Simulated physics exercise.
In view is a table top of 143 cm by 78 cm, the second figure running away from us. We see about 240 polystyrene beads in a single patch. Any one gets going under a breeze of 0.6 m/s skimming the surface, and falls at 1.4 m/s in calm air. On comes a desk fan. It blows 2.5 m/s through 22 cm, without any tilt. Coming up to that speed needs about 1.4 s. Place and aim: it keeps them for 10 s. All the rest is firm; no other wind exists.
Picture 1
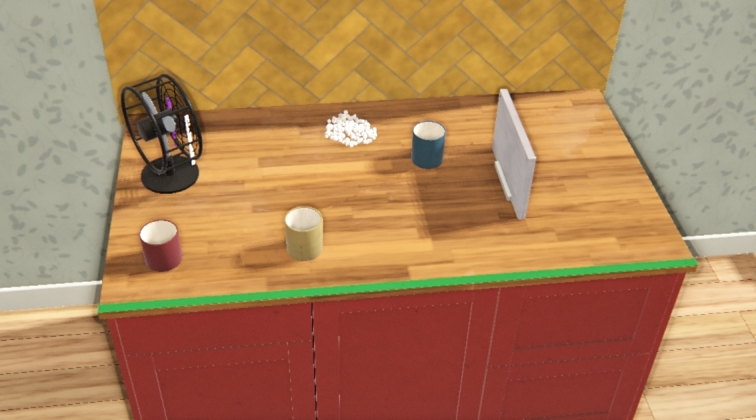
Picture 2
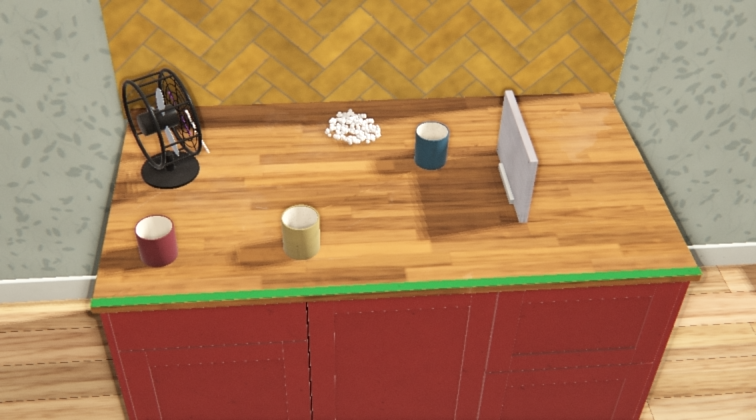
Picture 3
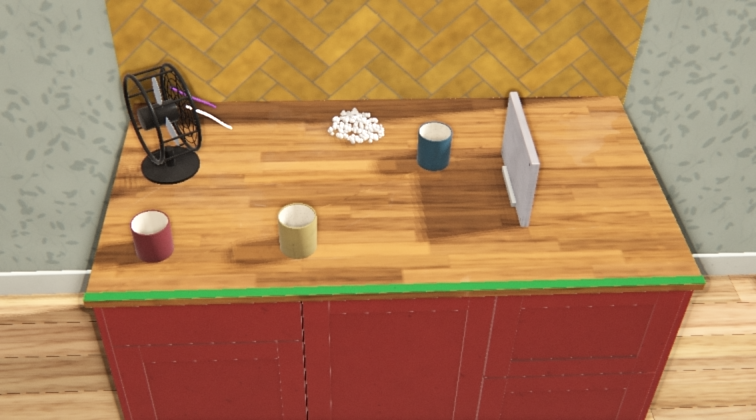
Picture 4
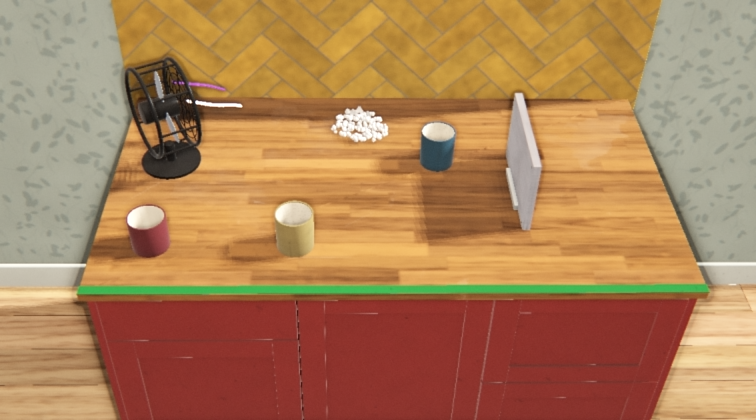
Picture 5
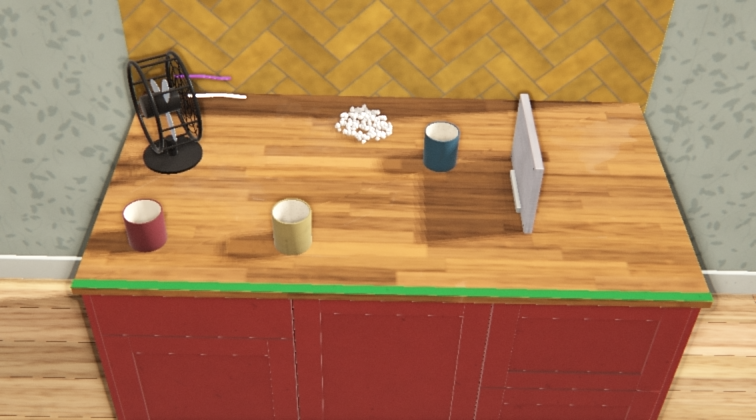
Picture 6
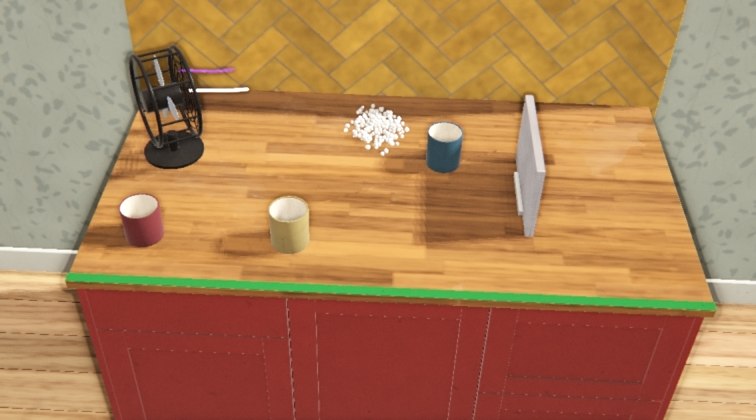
On a wooden counter with three mugs and a laptop, a black desk fan at the left starts up, its ribbons lifting and streaming rightward, then the small pile of white beads begins to spread slightly to the right.
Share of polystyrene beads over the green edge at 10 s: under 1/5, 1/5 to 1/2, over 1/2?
Under 1/5.
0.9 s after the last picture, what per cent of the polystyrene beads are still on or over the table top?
That works out to roughly 100 % remaining.
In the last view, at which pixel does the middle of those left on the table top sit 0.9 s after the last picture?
(468, 197), roughly.
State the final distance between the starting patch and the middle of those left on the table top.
That comes to some 40 centimetres.
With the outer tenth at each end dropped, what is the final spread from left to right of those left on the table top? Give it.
Looks like some 30 cm to me.
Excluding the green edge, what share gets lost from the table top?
Estimated share: Around 10 %.
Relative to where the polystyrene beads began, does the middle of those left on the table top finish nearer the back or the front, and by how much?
Forward, some 35 cm.
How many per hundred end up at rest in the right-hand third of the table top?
About 40 %.
Then, 0.9 s after the last picture, 0 % are over the green edge; the middle of those still in play is near (468, 197); 28 % have settled or left.
Then, 2.1 s after the last picture, 0 % are over the green edge; the middle of those still in play is near (461, 199); 58 % have settled or left.
Then, 4.4 s after the last picture, 0 % are over the green edge; the middle of those still in play is near (464, 205); 61 % have settled or left.
Then, 8.9 s after the last picture, at the end, 0 % are over the green edge; the middle of those still in play is near (467, 209).
